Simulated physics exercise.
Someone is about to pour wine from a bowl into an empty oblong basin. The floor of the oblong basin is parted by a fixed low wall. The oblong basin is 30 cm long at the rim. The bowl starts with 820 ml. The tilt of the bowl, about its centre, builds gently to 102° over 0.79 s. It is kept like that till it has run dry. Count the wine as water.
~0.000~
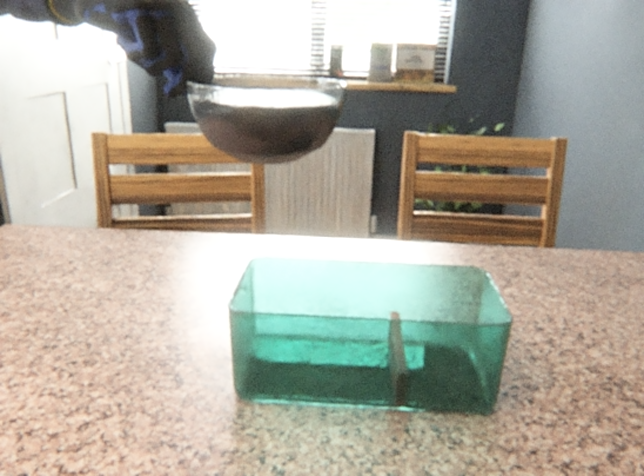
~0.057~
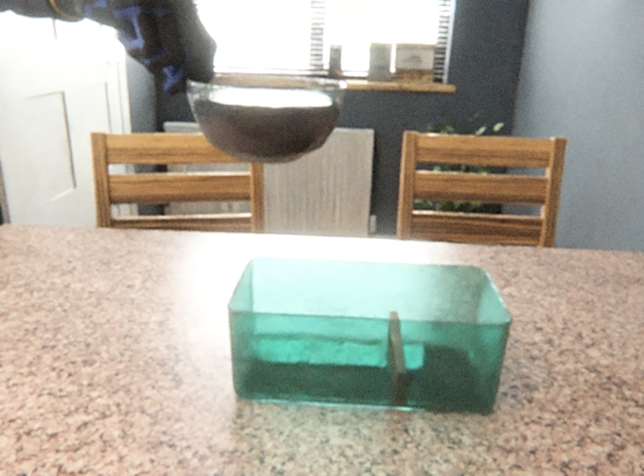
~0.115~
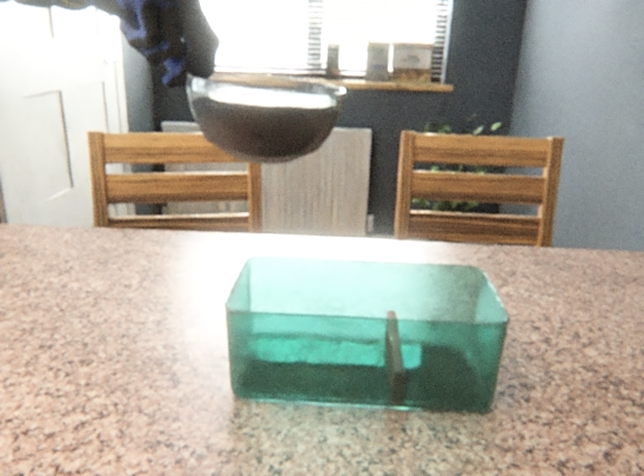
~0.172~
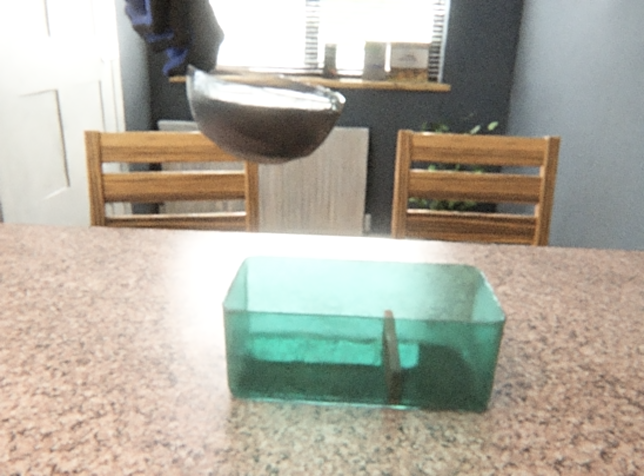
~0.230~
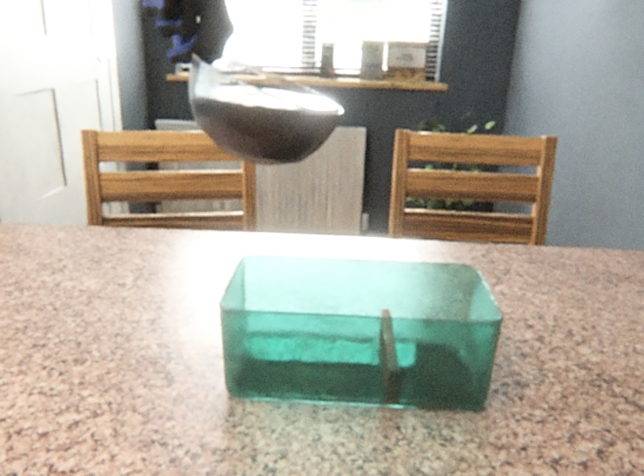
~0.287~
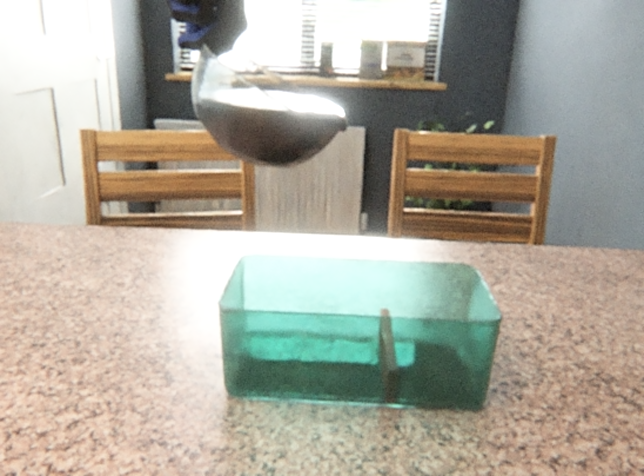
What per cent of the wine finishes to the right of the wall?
About 37 per cent.
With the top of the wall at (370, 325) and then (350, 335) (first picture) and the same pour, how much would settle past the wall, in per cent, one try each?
In turn about 70 and 85 per cent.
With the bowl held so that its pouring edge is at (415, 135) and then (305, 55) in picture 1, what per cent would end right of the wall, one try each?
In turn about 70 and 10 per cent.
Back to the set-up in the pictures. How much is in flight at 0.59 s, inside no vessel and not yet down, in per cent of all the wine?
Near 50 in a hundred.
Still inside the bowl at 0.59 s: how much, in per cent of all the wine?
About 22 per cent.
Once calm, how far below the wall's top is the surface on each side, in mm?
Left about 26 mm, right about 24 mm.
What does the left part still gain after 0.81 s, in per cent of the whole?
Some 12 per cent.
After 0.59 s the tilt is 86° and 22 per cent is still to pour, 8 is left of the wall and 21 right of it.
After 0.81 s the tilt is 102° and 1 per cent is still to pour, 49 is left of the wall and 40 right of it.
After 1.04 s the tilt is 102° and 0 per cent is still to pour, 61 is left of the wall and 37 right of it.
After 1.29 s the tilt is 102° and 0 per cent is still to pour, 61 is left of the wall and 37 right of it.
In the end 61 per cent lies left of the wall, 37 right of it and 2 outside.
